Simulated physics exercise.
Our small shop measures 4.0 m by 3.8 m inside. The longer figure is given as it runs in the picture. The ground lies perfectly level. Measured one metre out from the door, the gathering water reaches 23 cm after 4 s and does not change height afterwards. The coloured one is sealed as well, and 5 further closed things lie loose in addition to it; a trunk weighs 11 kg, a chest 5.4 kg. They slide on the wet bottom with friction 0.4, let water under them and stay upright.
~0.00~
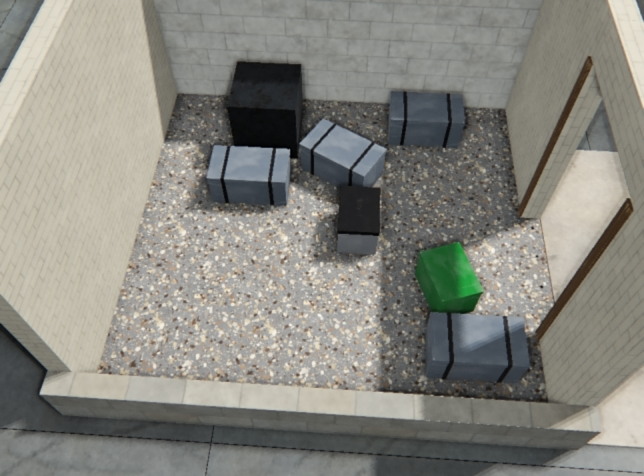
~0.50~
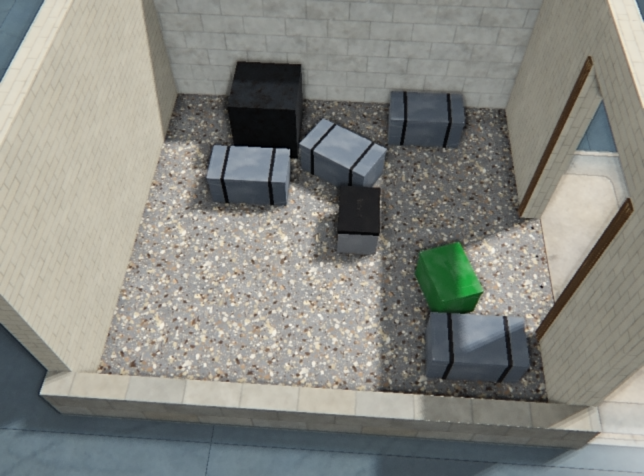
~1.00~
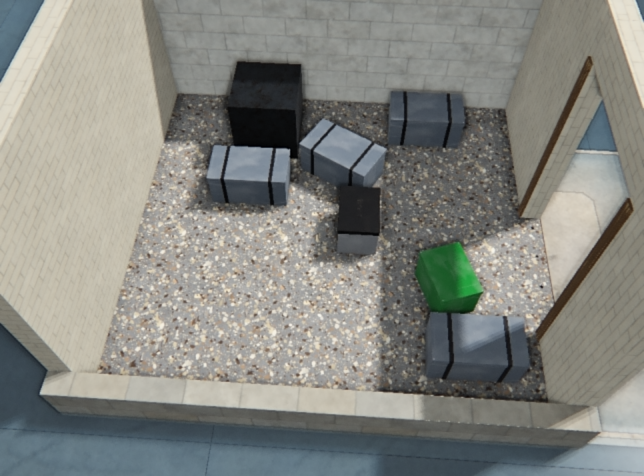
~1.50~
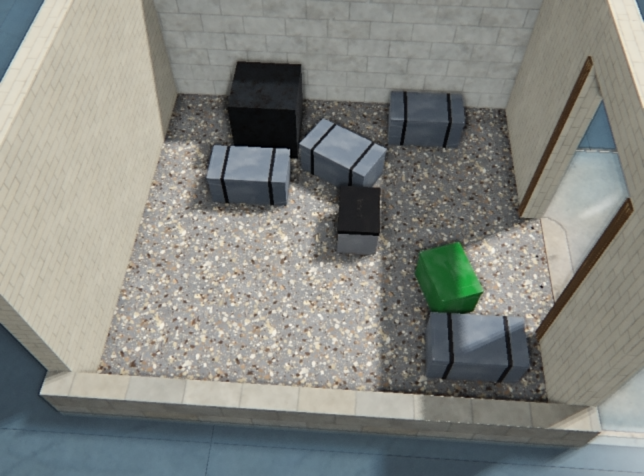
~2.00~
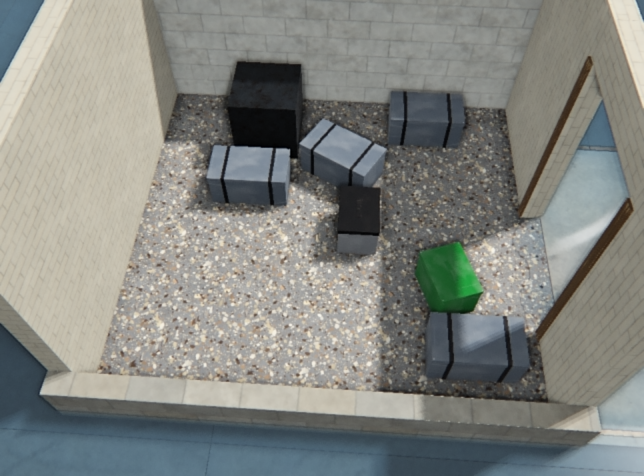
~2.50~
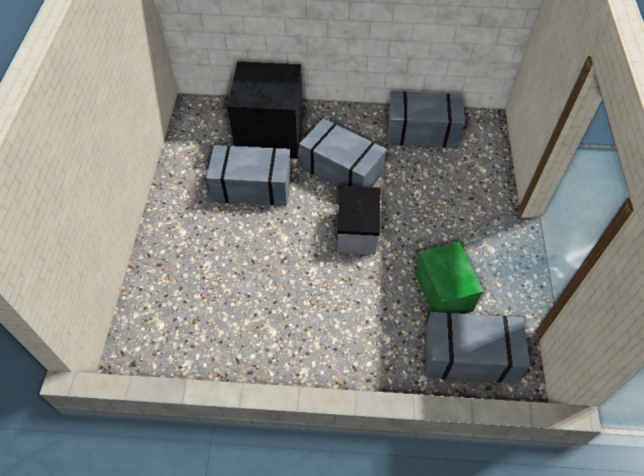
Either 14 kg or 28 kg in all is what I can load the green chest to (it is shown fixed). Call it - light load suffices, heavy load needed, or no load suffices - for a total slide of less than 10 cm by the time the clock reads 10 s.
My call: No load suffices.
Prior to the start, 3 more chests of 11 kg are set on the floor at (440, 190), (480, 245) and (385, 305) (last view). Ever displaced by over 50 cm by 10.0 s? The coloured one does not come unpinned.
One by one: Too far, too far and not far enough.
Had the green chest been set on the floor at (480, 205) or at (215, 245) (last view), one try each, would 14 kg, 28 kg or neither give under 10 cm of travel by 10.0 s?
Only the heavy mass does it, then neither mass does it.
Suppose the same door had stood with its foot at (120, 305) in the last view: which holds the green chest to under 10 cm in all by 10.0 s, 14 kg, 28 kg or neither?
Outcome - neither pick works.
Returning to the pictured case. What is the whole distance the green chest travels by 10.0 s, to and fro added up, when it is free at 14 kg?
Total path: Roughly 300 cm.
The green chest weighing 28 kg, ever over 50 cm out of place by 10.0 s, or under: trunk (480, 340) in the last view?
It is less.
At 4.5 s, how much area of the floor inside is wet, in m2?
Wet: Near 6.5 m2.
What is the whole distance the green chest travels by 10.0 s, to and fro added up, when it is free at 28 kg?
Close to 150 cm, all told.
After 3.5 s the green chest would be 27 cm from its start with 14 kg and 2 cm from its start with 28 kg; 6 cm of water round it then.
After 4.5 s the green chest would be 105 cm from its start with 14 kg and 37 cm from its start with 28 kg; 6 cm of water round it then.
After 7.0 s the green chest would be 267 cm from its start with 14 kg and 113 cm from its start with 28 kg; 5 cm of water round it then.
After 10.0 s the green chest would be 263 cm from its start with 14 kg and 151 cm from its start with 28 kg; 13 cm of water round it then.
